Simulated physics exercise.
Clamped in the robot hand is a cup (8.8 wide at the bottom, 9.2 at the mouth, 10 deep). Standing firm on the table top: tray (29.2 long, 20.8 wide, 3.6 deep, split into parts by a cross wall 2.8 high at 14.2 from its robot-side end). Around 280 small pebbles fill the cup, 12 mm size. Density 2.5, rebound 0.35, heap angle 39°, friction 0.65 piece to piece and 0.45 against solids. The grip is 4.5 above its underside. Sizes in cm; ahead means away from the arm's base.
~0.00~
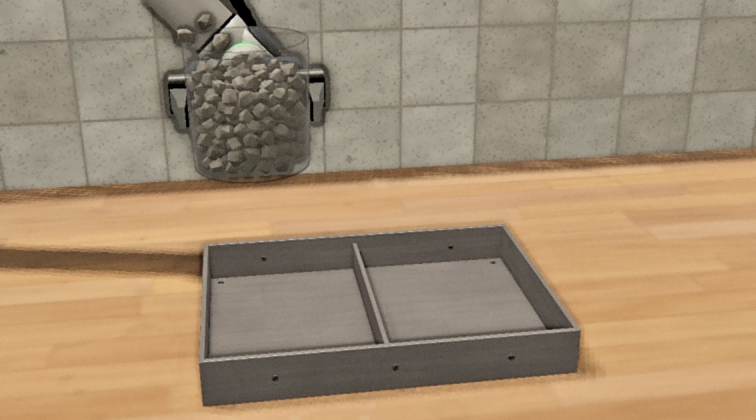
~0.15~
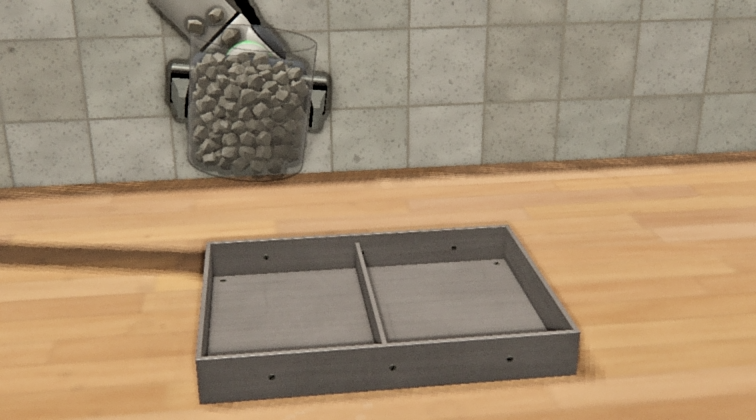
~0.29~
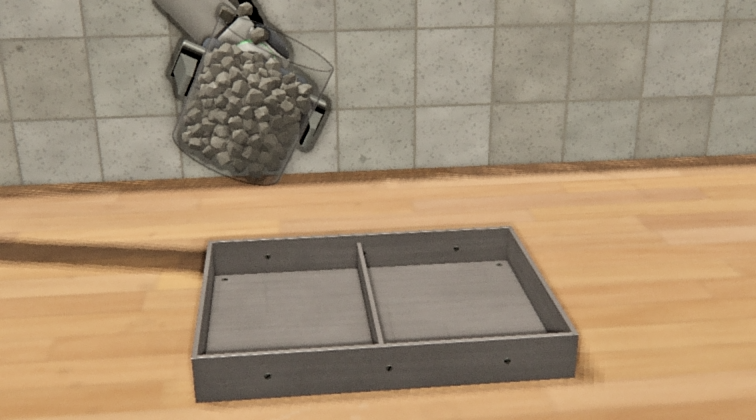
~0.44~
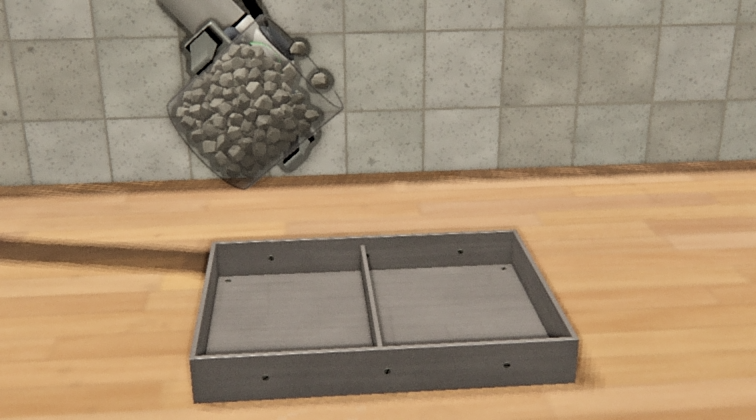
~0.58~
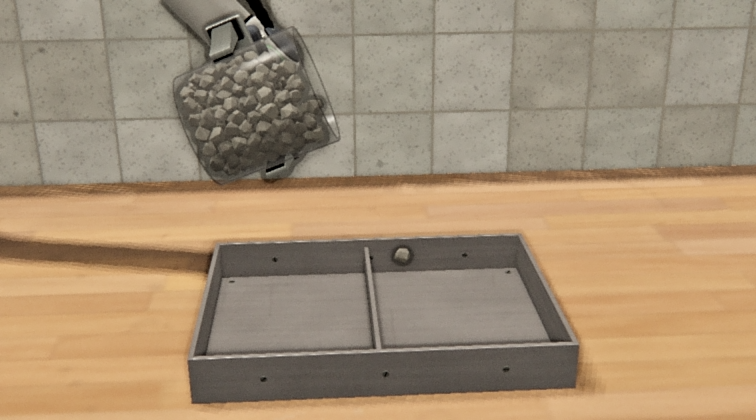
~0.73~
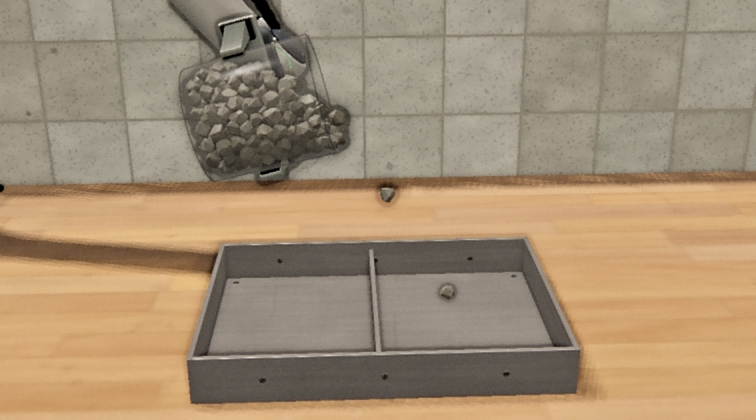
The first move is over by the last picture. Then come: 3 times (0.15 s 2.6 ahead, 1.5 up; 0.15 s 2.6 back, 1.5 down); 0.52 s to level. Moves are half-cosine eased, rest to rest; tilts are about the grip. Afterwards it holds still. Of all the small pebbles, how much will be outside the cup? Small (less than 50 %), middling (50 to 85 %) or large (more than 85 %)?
Outside the cup the share is small, less than 50 %.
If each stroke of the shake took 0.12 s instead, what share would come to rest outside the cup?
It would be near 45 per cent.
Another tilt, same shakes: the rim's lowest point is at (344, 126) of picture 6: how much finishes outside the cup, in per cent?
About 5 per cent.
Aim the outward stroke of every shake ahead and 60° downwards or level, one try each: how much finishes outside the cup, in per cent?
Some 5 and 20 per cent.
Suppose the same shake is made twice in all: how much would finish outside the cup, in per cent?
Then about 15 per cent.
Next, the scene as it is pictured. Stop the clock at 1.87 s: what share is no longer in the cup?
About 25 per cent by then.
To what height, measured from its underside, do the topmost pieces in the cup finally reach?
Some 9.0 cm.
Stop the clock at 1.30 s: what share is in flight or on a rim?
Some 4 per cent.
By 1.30 s, tilted 76° forward, highest piece 22 above the table; 238 in the cup, 21 in the far-side part, 5 in the robot-side part, 12 in flight or on a rim.
By 1.87 s, tilted 43° forward, highest piece 23 above the table; 211 in the cup, 50 in the far-side part, 14 in the robot-side part, 1 in flight or on a rim.
By 2.35 s, level, highest piece 25 above the table; 211 in the cup, 51 in the far-side part, 14 in the robot-side part.
By 3.40 s, level, highest piece 25 above the table; 211 in the cup, 51 in the far-side part, 14 in the robot-side part.
Final count, 211 in the cup, 51 in the far-side part, 14 in the robot-side part. That is 24 % outside the cup.
